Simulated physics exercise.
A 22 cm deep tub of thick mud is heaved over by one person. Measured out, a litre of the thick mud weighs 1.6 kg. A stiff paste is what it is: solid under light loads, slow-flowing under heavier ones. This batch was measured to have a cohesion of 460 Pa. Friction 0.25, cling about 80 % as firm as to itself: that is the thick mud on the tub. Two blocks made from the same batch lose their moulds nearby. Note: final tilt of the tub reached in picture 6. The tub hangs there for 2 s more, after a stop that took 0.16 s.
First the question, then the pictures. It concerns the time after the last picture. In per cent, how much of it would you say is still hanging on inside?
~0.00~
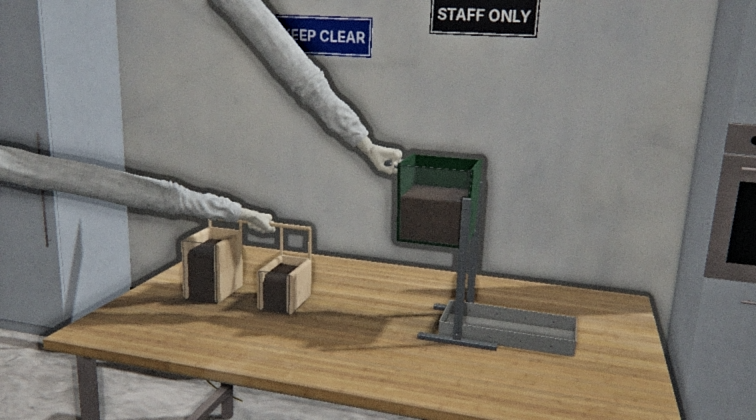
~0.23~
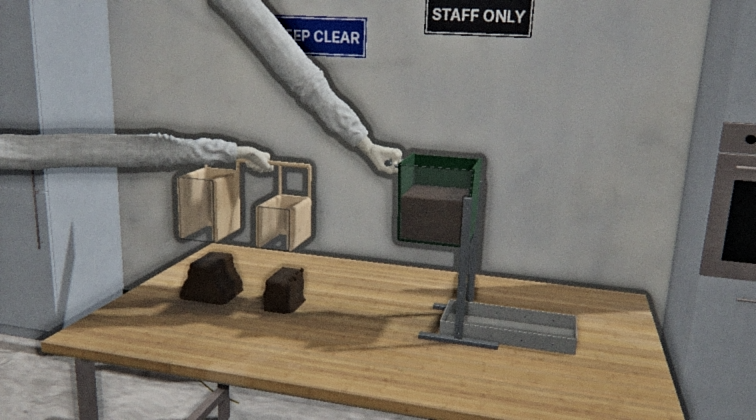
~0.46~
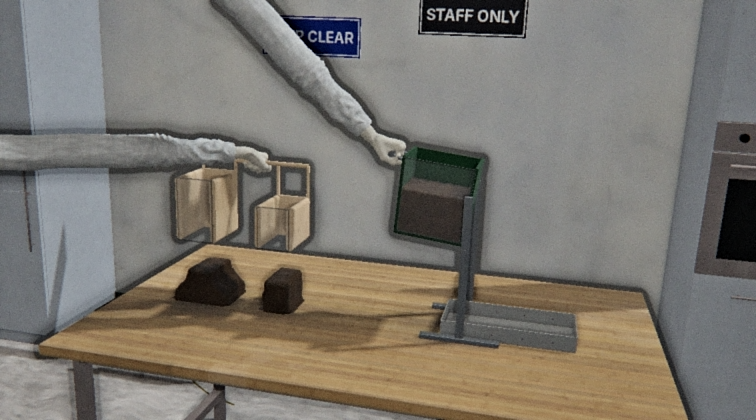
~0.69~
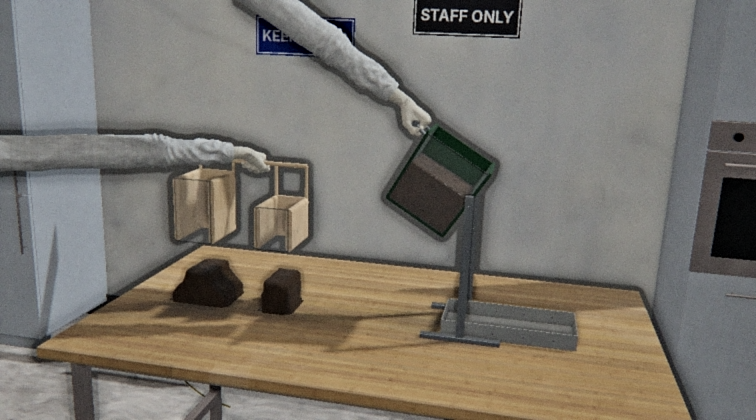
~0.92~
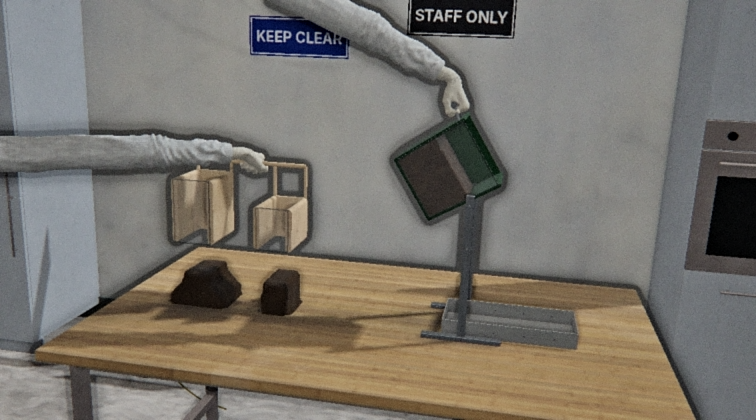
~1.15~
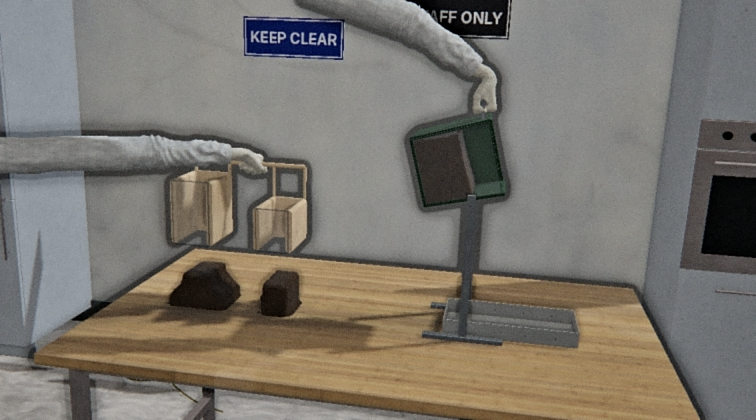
I would say around 100 percent.
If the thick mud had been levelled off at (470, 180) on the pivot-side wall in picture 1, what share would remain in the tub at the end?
That works out near 100 %.
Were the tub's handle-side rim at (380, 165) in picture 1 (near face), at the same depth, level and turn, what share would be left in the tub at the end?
That would leave about 100 % in the tub.
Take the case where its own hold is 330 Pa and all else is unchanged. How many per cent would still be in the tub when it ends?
Around 100 per cent.
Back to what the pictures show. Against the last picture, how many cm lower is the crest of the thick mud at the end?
About 3 cm.
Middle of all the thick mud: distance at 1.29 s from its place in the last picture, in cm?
Around 1 cm.
After 1.29 s, the tub is at 75 degrees and holds 100 %.
After 1.46 s, the tub is at 75 degrees and holds 100 %.
After 1.63 s, the tub is at 75 degrees and holds 100 %.
After 1.80 s, the tub is at 75 degrees and holds 100 %.
After 3.15 s, the tub is at 75 degrees and holds 100 %.
